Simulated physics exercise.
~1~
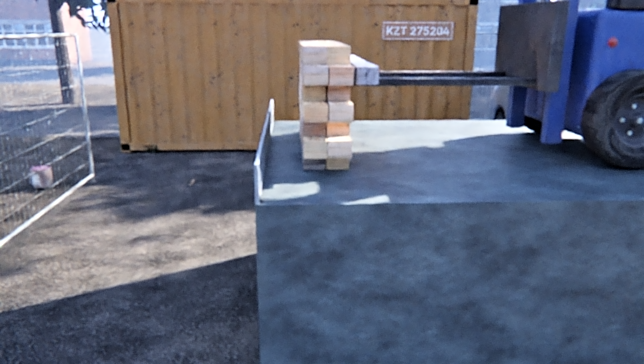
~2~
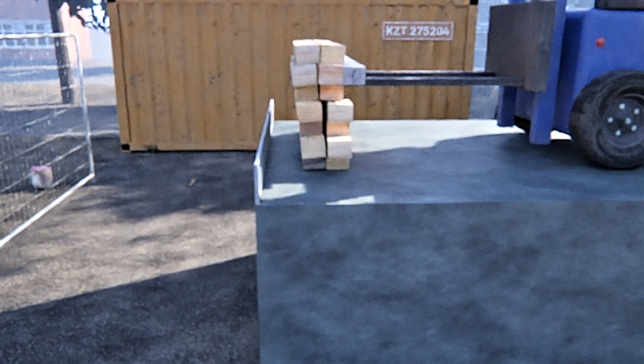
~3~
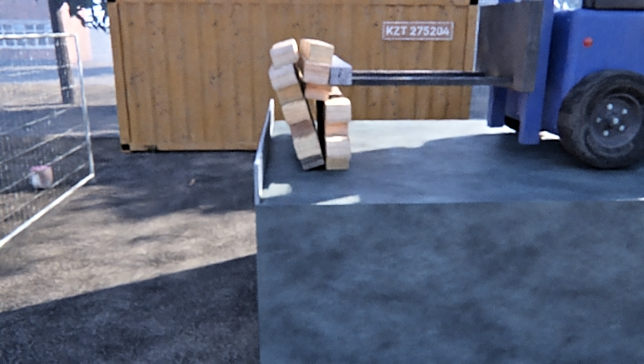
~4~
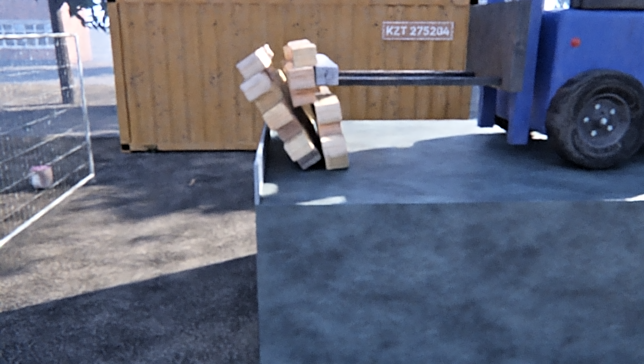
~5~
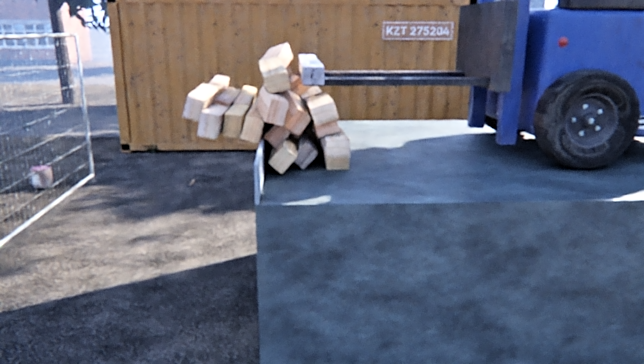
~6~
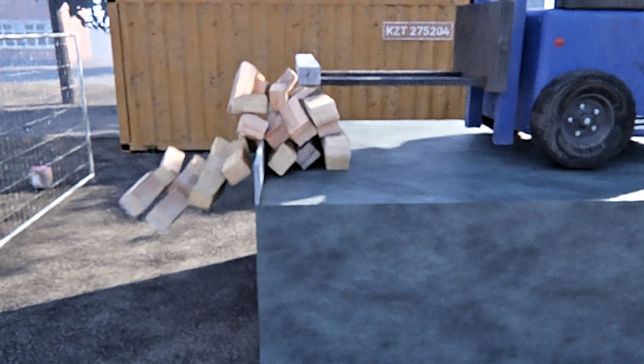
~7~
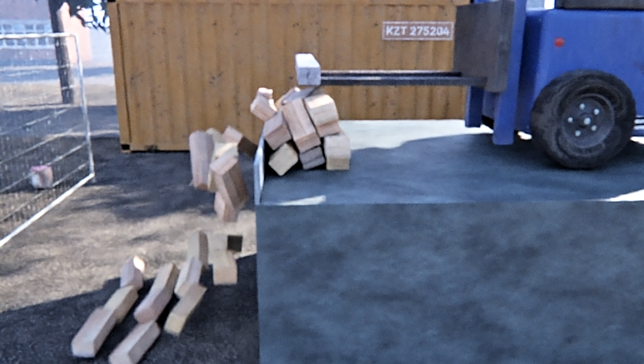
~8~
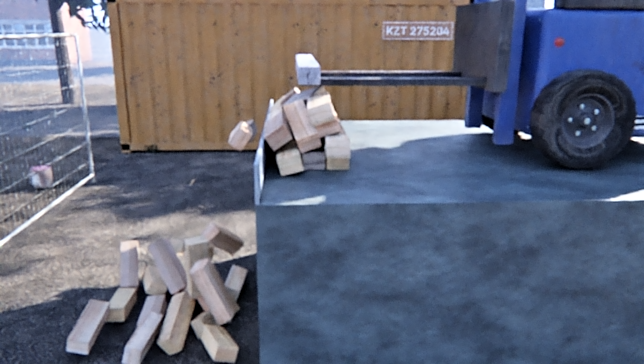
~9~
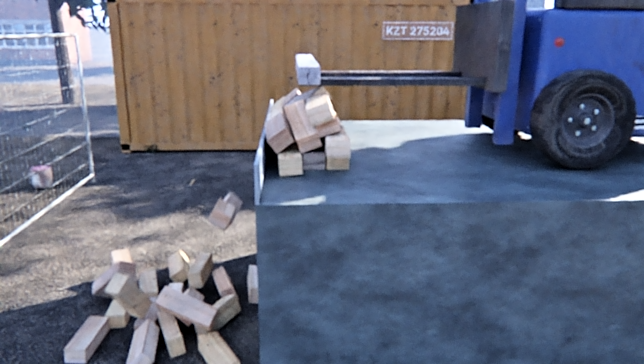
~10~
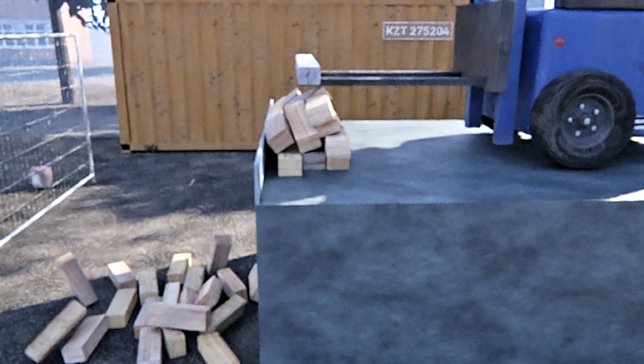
A stack of wooden blocks toppled to the left when a blue forklift pushed a beam into its upper part, sending many tumbling off the raised dock into a scattered heap below, while the rest stayed piled at the edge beneath the stopped beam.
